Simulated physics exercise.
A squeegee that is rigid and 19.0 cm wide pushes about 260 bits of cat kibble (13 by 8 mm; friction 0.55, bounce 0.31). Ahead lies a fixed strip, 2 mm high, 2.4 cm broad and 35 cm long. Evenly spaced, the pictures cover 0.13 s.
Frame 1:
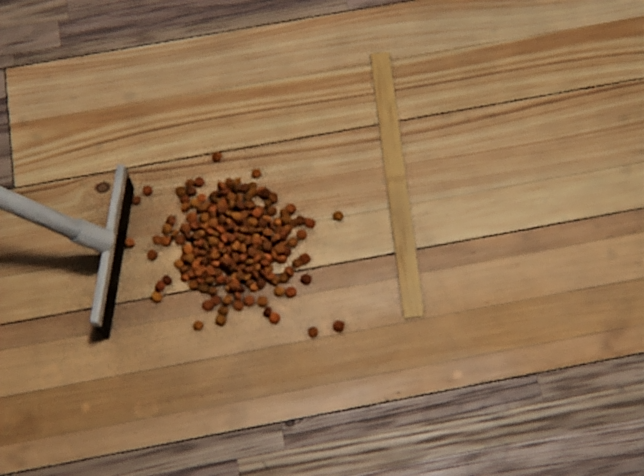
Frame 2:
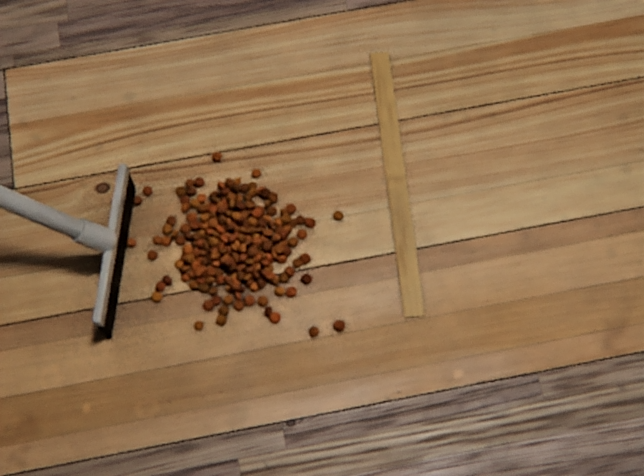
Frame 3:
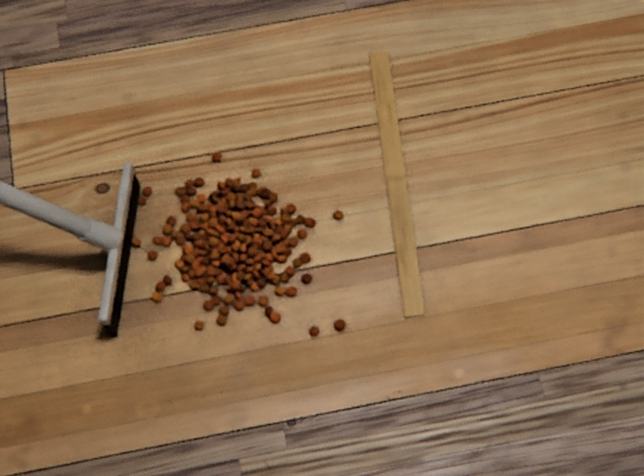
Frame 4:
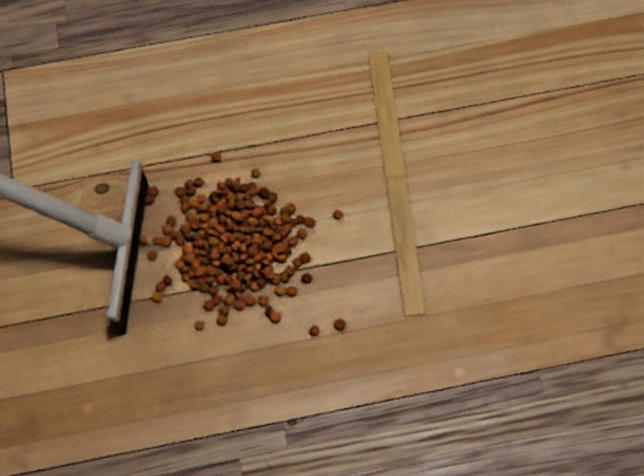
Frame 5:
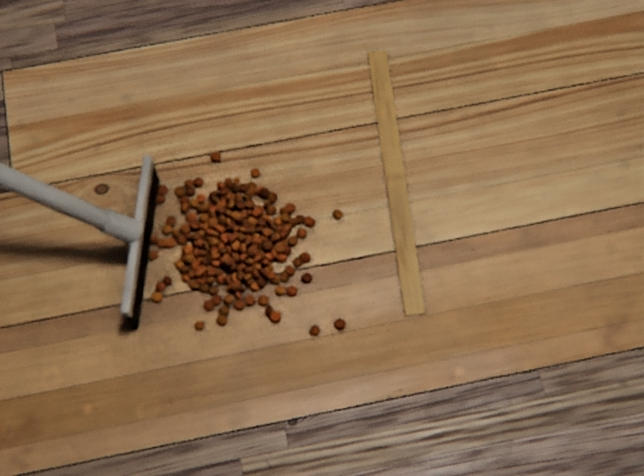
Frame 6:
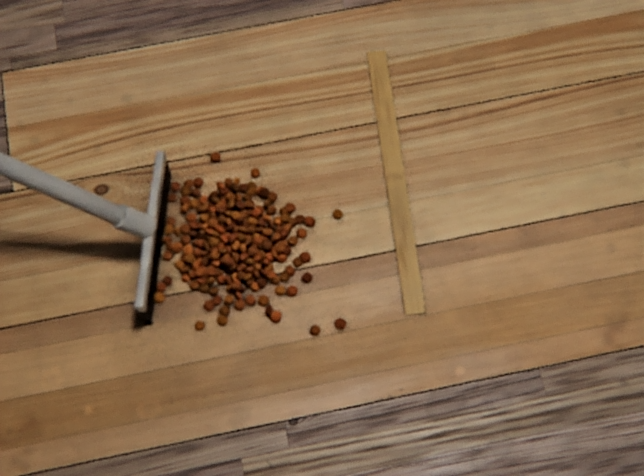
A pale wooden board of long planks, seen from above at a slight tilt, lies over a greyish-brown wood floor. A reddish-brown heap of small kibble pieces sits left of centre with a few strays around it, a thin light wooden strip lies to its right, and a grey squeegee with a dark edge stands at the left. The squeegee slides a short way rightward, nudging the nearest pieces, while most of the heap and the view stay still.
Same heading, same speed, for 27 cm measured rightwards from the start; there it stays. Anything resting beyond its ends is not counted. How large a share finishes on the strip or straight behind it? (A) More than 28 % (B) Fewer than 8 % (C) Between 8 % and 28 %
Option B: Fewer than 8 %.
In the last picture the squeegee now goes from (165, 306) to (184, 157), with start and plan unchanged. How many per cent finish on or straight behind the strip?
Result: Exceeds 20.
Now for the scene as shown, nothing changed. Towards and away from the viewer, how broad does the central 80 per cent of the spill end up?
It covers around 18 cm.
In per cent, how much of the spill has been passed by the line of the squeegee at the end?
Some 15 percent.
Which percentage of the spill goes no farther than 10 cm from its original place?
Roughly 20 per cent.
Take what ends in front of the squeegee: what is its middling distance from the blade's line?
About 3 centimetres.
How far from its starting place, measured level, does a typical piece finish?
I'd put it at around 14 centimetres.
Then, 0.22 s after the last picture, squeegee 18 cm from its start, spill 18 cm wide; elsewhere 100 %.
Then, 0.44 s after the last picture, squeegee 27 cm from its start, spill 20 cm wide; elsewhere 100 %.
Then, 0.63 s after the last picture, squeegee 27 cm from its start, spill 20 cm wide; elsewhere 100 %.
In the end, on or straight behind the strip 0 %, elsewhere 100 %.
